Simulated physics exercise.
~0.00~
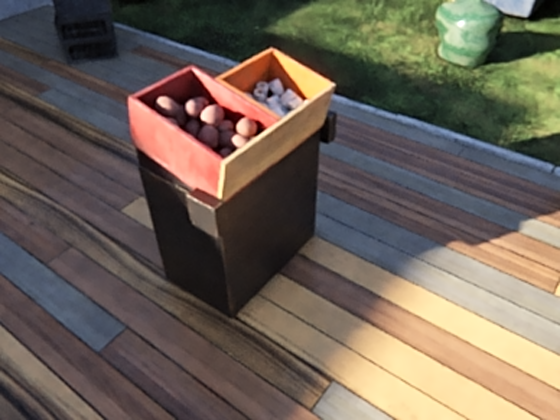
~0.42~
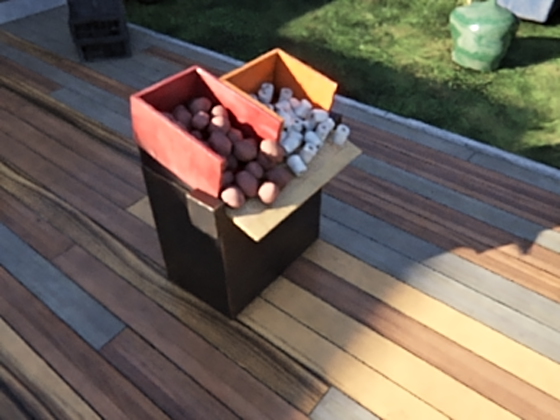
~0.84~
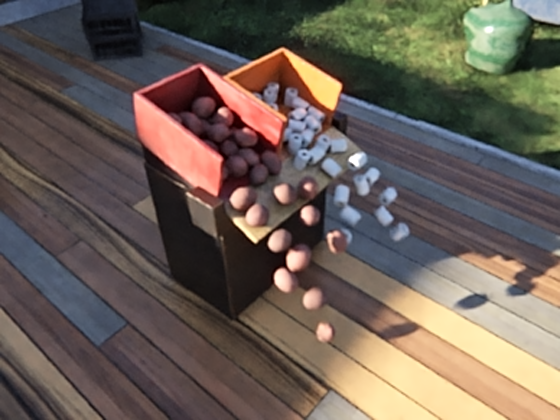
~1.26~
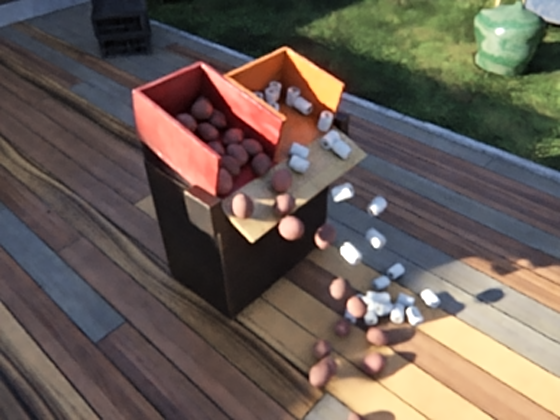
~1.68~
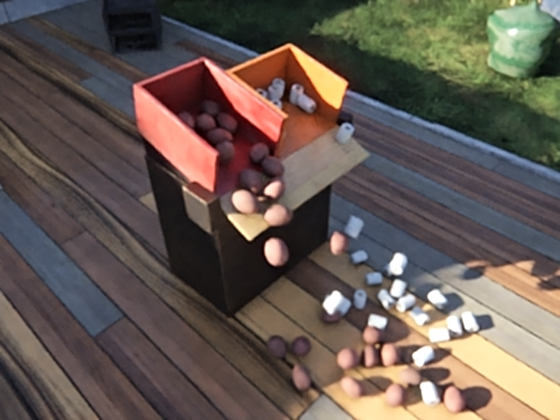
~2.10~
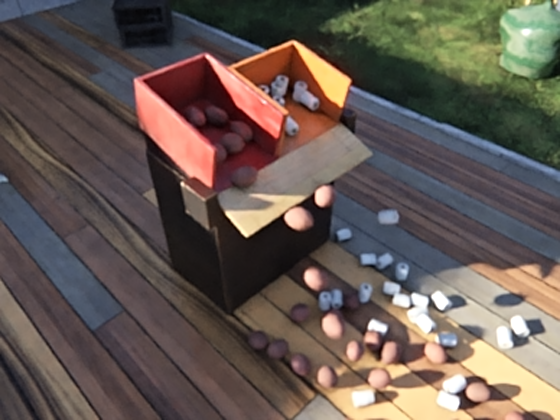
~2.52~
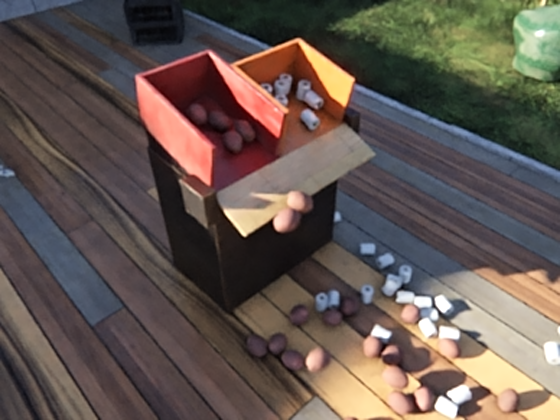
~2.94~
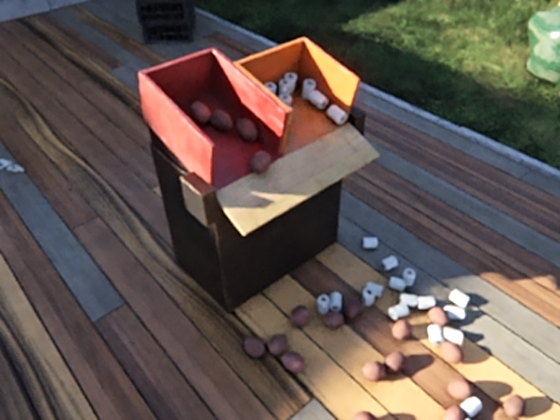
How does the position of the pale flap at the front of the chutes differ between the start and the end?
At the start the flap leans upright against the front of the chutes and closes them. At the end it is lowered on its side, sticking out in front like a ledge and leaving them open.
A red chute full of reddish-brown potatoes and an orange chute of white paper rolls sit side by side on a dark stand, seen from above on a sunlit plank deck beside grass. The pale wooden flap across their front swings down, and both loads slide forward onto it. Potatoes and rolls spill over its edge, tumble to the boards and scatter toward the lower right. The flow thins to a few late potatoes while the view drifts slightly sideways. At the end most pieces lie on the deck, with a few potatoes and some rolls still in their chutes.
